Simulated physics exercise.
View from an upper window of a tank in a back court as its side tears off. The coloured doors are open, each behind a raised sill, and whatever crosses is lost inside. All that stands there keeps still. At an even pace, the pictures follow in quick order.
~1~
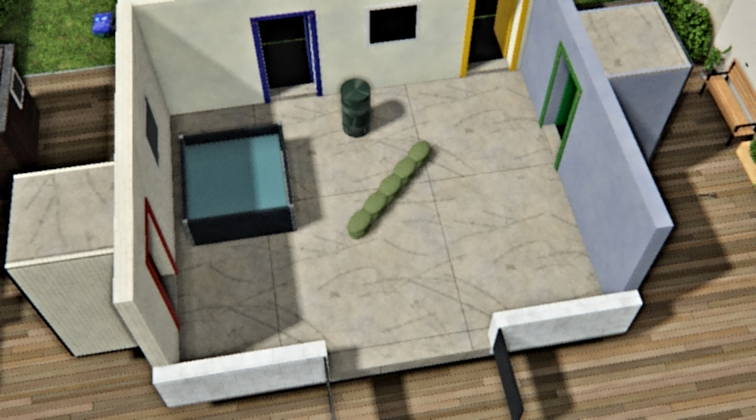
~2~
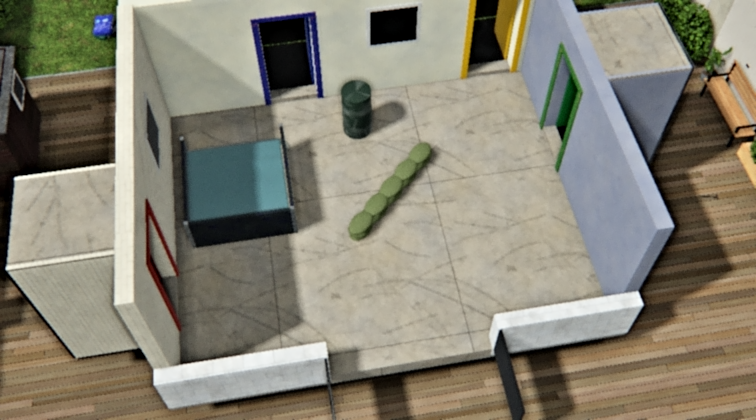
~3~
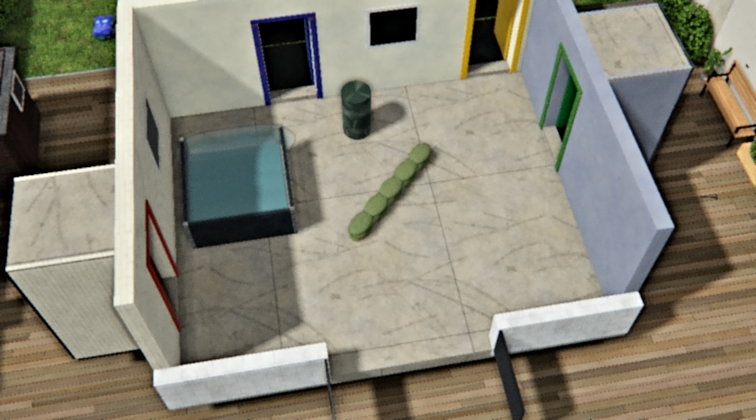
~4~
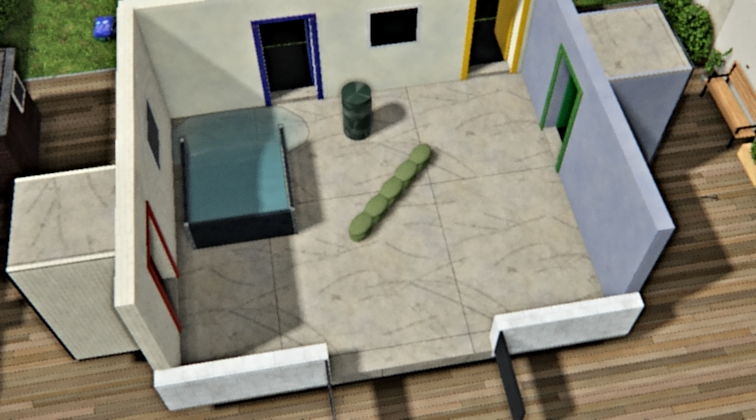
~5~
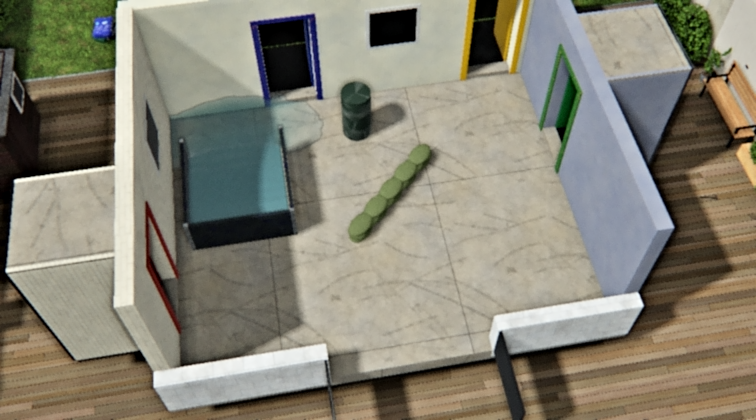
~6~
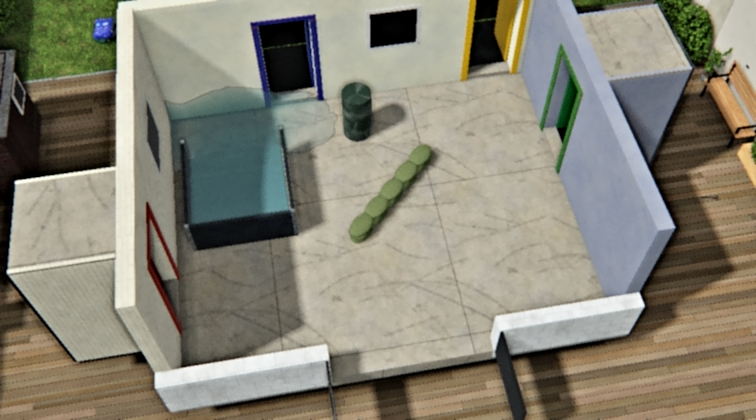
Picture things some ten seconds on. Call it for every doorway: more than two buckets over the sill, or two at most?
My call: The red door two at most; the green door two at most; the blue door more than two; the yellow door two at most.
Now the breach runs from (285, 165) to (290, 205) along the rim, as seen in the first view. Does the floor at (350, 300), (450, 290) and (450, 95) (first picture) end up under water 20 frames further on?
Following the listed order, the three come out reached by the spill, reached by the spill and reached by the spill.
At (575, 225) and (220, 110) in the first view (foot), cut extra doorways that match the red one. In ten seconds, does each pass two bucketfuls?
The first new door stays below the line, and the second crosses the line.
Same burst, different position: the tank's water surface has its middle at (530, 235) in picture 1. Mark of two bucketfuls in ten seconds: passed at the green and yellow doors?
The green door overshoots the limit, while the yellow door overshoots the limit.
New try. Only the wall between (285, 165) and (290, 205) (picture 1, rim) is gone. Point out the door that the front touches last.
That would be the door marked red.
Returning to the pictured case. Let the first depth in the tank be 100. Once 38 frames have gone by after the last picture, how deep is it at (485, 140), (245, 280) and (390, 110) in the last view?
The three come to some 6, 4 and 6 per cent respectively.
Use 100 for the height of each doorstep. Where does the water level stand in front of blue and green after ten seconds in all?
Estimate, in order: 50 and 70 percent.
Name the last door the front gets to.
The green-painted one.
A moment on, water covers 10 % of the floor; the red door not reached, the green door not reached, the blue door over two buckets in, the yellow door not reached.
Next, water covers 20 % of the floor; the red door not reached, the green door not reached, the blue door over two buckets in, the yellow door not reached.
Then, water covers 40 % of the floor; the red door wet at the sill, nothing in, the green door wet at the sill, nothing in, the blue door far over two buckets in, the yellow door wet at the sill, nothing in.
Later, water covers 80 % of the floor; the red door under two buckets in, the green door under two buckets in, the blue door far over two buckets in, the yellow door under two buckets in.
In the end, water covers 90 % of the floor; the red door under two buckets in, the green door under two buckets in, the blue door far over two buckets in, the yellow door under two buckets in.
